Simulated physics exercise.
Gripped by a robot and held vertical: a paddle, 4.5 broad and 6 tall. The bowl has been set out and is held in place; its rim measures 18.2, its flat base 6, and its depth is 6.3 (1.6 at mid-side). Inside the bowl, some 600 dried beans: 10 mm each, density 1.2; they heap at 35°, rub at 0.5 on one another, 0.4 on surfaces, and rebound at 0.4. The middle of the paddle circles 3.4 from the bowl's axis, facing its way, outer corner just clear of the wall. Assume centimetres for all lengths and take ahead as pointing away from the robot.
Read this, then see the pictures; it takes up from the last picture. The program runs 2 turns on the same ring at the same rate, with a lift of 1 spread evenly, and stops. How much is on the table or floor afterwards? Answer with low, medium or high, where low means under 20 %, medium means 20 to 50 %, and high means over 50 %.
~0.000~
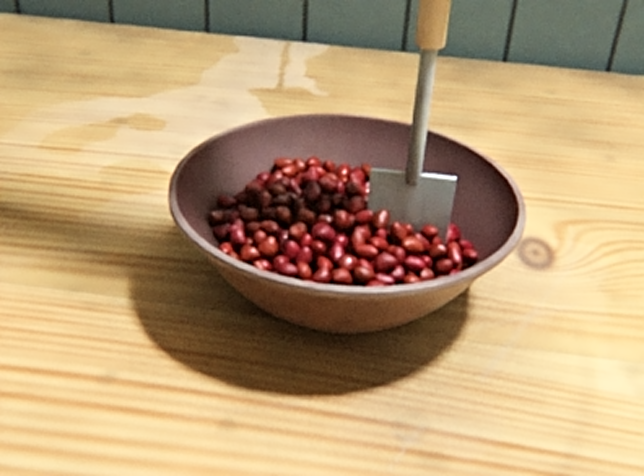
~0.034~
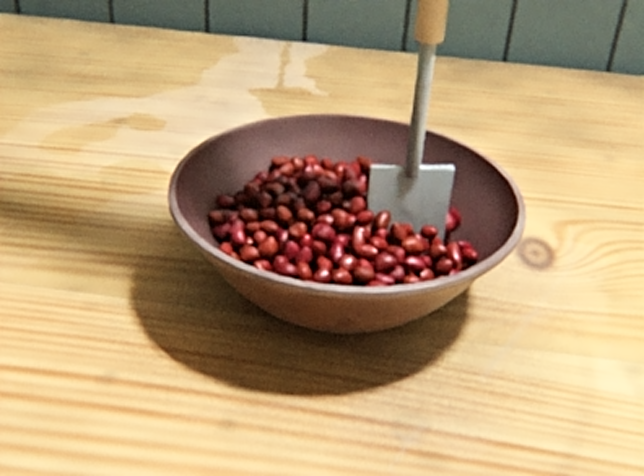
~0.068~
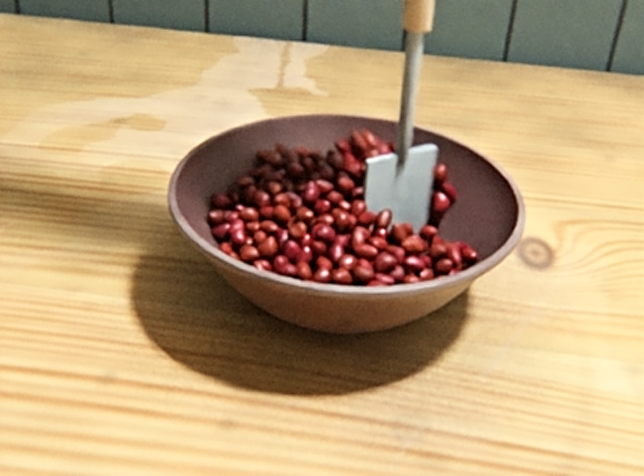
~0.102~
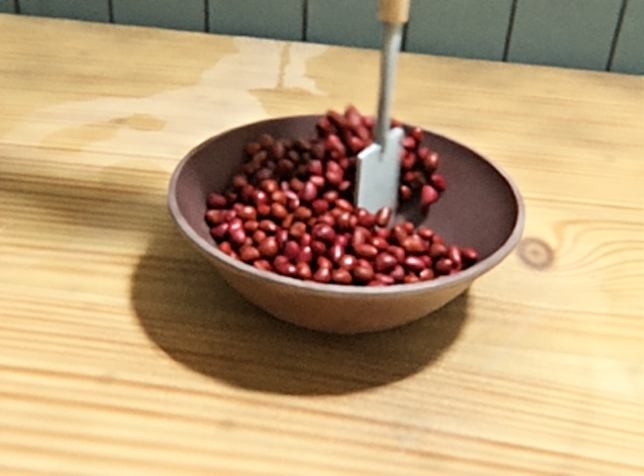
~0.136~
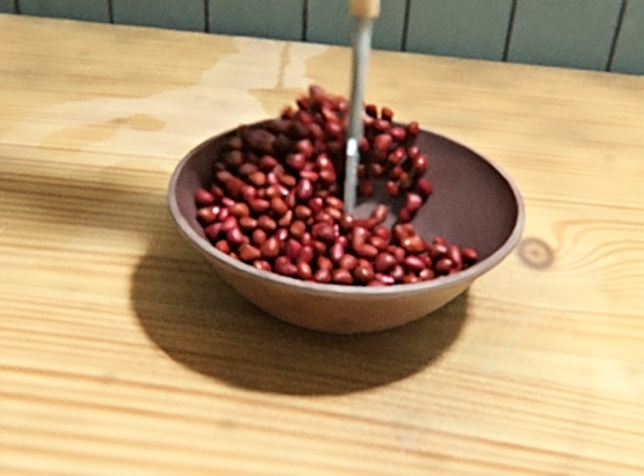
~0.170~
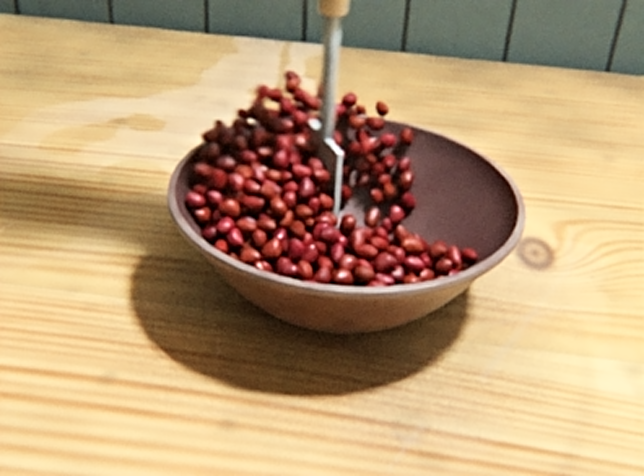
Medium.
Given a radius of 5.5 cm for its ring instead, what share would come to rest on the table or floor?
That would come to roughly 10 percent.
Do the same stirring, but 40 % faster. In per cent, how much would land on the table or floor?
45 %.
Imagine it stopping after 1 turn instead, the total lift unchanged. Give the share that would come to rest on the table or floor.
It would be around 25 per cent.
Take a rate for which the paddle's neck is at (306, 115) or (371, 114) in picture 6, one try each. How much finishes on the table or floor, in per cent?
About 40 per cent, then about 15 per cent.
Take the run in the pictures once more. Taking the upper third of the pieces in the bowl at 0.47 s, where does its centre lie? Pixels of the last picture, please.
(449, 203), roughly.
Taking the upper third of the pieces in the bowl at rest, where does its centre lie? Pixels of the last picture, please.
Somewhere close to (362, 212).
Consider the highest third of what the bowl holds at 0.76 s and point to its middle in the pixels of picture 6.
I'd point to about (265, 243).
After 0.47 s, 353° round, highest piece 9 above the table; 468 in the bowl, 104 on the table or floor, 25 in flight or on the tool.
After 0.76 s, 227° round, highest piece 8 above the table; 413 in the bowl, 174 on the table or floor, 10 in flight or on the tool.
After 1.11 s, 0° round, highest piece 7 above the table; 405 in the bowl, 192 on the table or floor.
After 1.81 s, 0° round, highest piece 7 above the table; 405 in the bowl, 192 on the table or floor.
In the end, 405 in the bowl, 192 on the table or floor. That is 32 % on the table or floor.
